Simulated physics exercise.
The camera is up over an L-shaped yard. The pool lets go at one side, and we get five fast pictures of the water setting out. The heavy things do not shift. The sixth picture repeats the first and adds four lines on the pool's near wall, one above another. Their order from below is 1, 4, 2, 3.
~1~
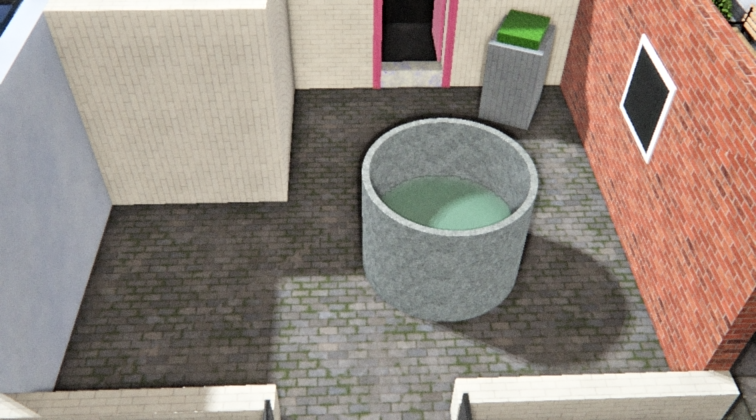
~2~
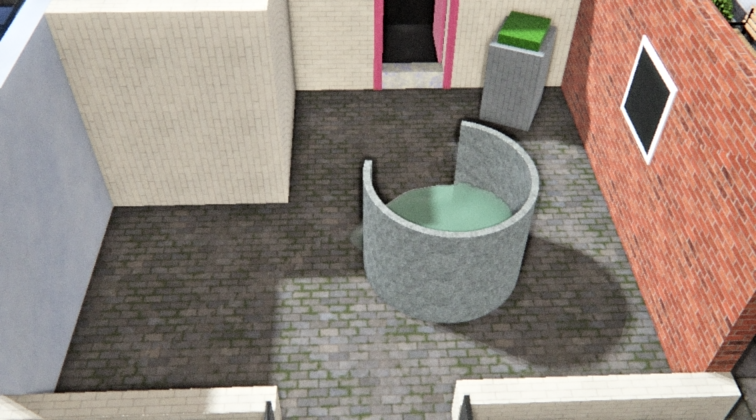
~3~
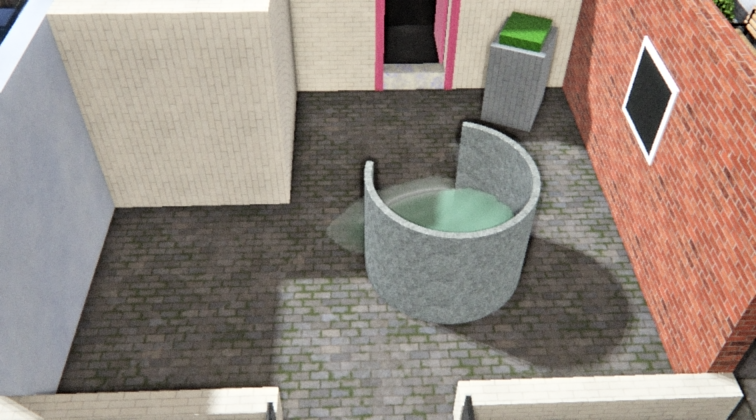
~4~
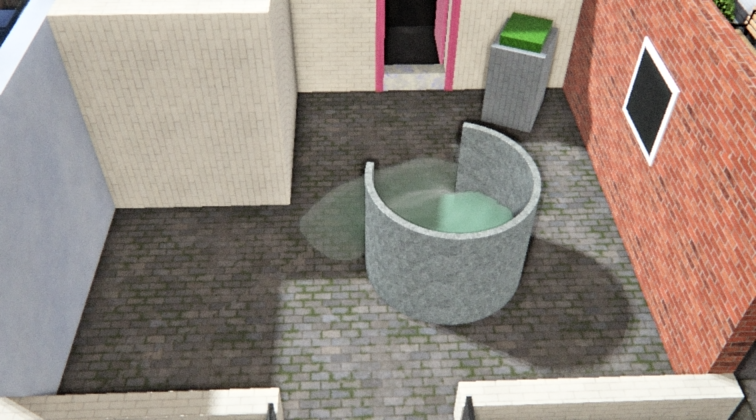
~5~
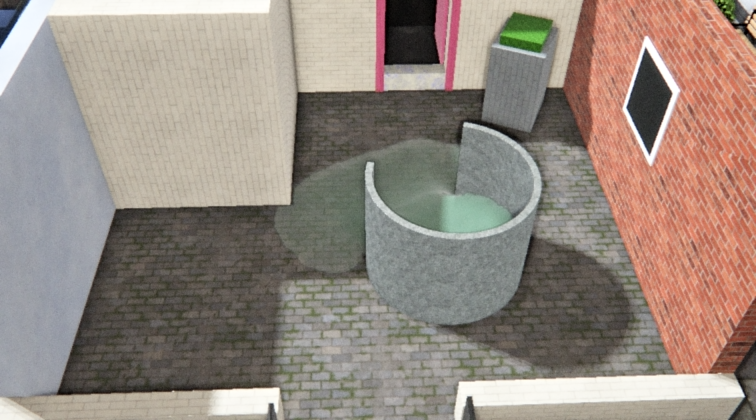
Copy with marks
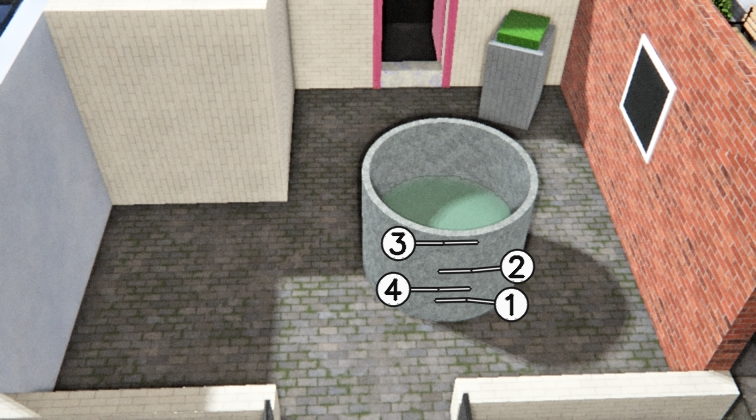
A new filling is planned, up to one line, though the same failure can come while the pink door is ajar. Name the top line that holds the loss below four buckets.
Line 2 just does it.
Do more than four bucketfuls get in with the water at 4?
No, not at all.
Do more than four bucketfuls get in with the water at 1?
No, that is safe.
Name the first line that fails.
Here it is line 3.
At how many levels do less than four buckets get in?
Three of the four.
On the marked copy, 1 at (451, 300); 2 at (455, 271); 3 at (459, 242); 4 at (453, 289); from the bottom up 1, 4, 2, 3.
With 1, nothing gets over.
With 2, a splash gets over, under a bucket.
With 3, about 10 bucketfuls get in.
With 4, nothing gets over.
